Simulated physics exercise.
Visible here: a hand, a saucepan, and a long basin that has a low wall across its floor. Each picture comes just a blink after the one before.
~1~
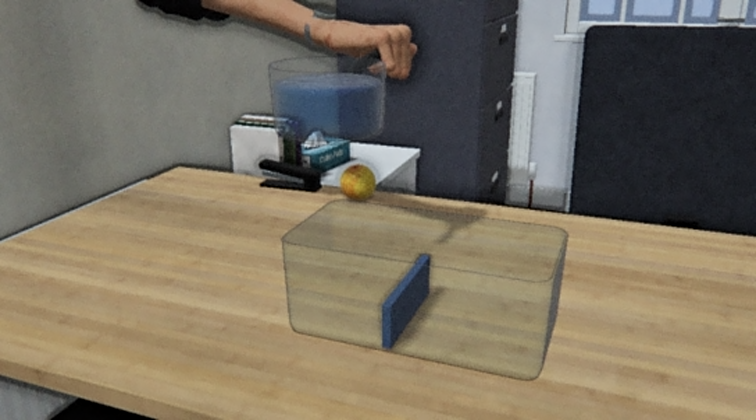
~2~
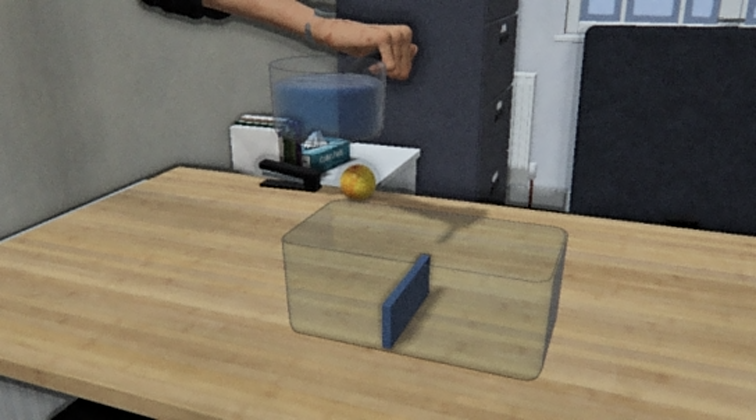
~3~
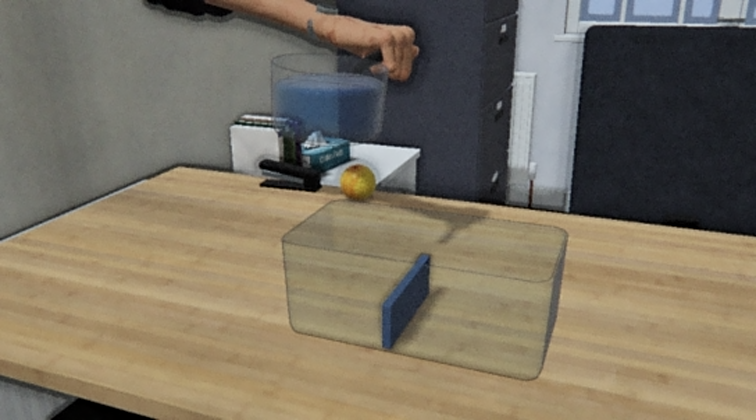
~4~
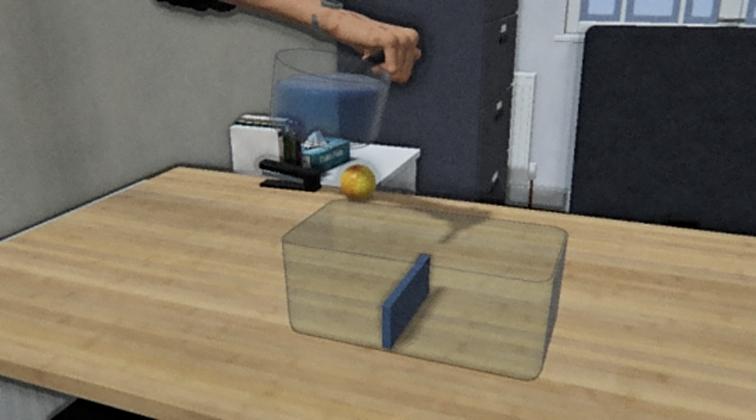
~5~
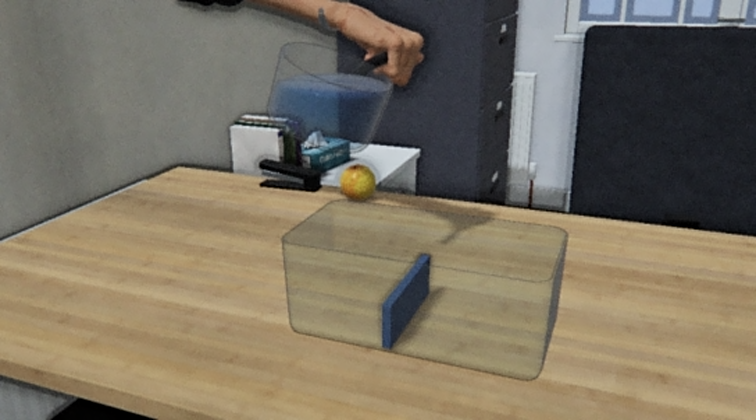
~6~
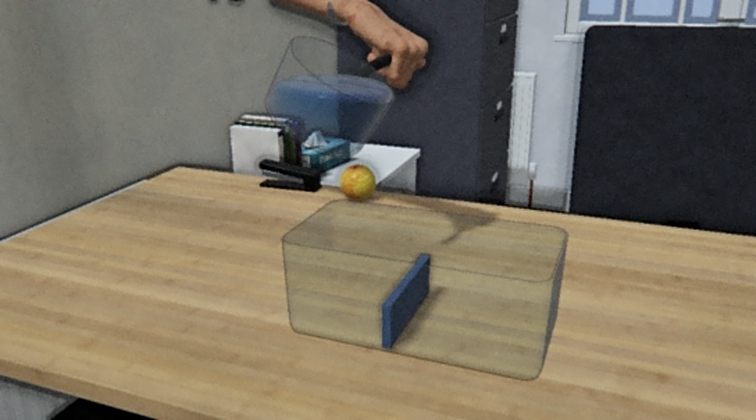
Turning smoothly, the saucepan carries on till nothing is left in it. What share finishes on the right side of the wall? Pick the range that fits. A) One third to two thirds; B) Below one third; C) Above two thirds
C, above two thirds.
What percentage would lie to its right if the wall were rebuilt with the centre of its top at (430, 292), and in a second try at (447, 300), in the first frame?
About 50 % for the first and about 20 % for the second.
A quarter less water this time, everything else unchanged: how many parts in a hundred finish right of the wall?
About 85 %.
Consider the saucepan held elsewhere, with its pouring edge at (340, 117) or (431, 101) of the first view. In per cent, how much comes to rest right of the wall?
Estimate: 5 per cent, then 95 per cent.
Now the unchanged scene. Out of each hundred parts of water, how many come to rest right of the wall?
About 90 per cent.
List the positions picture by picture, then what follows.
In the first picture, it leans 0°; its right rim is at (381, 69); the water meets the walls at (282, 79) and (381, 85); the long basin's rim runs from (308, 220) to (560, 256); the wall's top is at (408, 280).
In the second picture, it leans 1°; its right rim is at (381, 70); the water meets the walls at (282, 78) and (381, 85).
In the third picture, it leans 6°; its right rim is at (383, 75); the water meets the walls at (283, 78) and (382, 86).
In the fourth picture, it leans 12°; its right rim is at (386, 82); the water meets the walls at (284, 78) and (384, 88).
In the fifth picture, it leans 21°; its right rim is at (388, 92); the water meets the walls at (284, 79) and (388, 90).
In the sixth picture, it leans 31°; its right rim is at (388, 104); the water meets the walls at (280, 79) and (389, 95); 1 per cent is over the edge.
A moment on, the tilt is 90° and 41 per cent is still to pour, 0 is left of the wall and 14 right of it.
Next, the tilt is 99° and 11 per cent is still to pour, 6 is left of the wall and 72 right of it.
Then the tilt is 99° and 3 per cent is still to pour, 7 is left of the wall and 86 right of it.
Later the tilt is 99° and 1 per cent is still to pour, 9 is left of the wall and 89 right of it.
At rest 10 per cent lies left of the wall, 89 right of it and 1 outside.
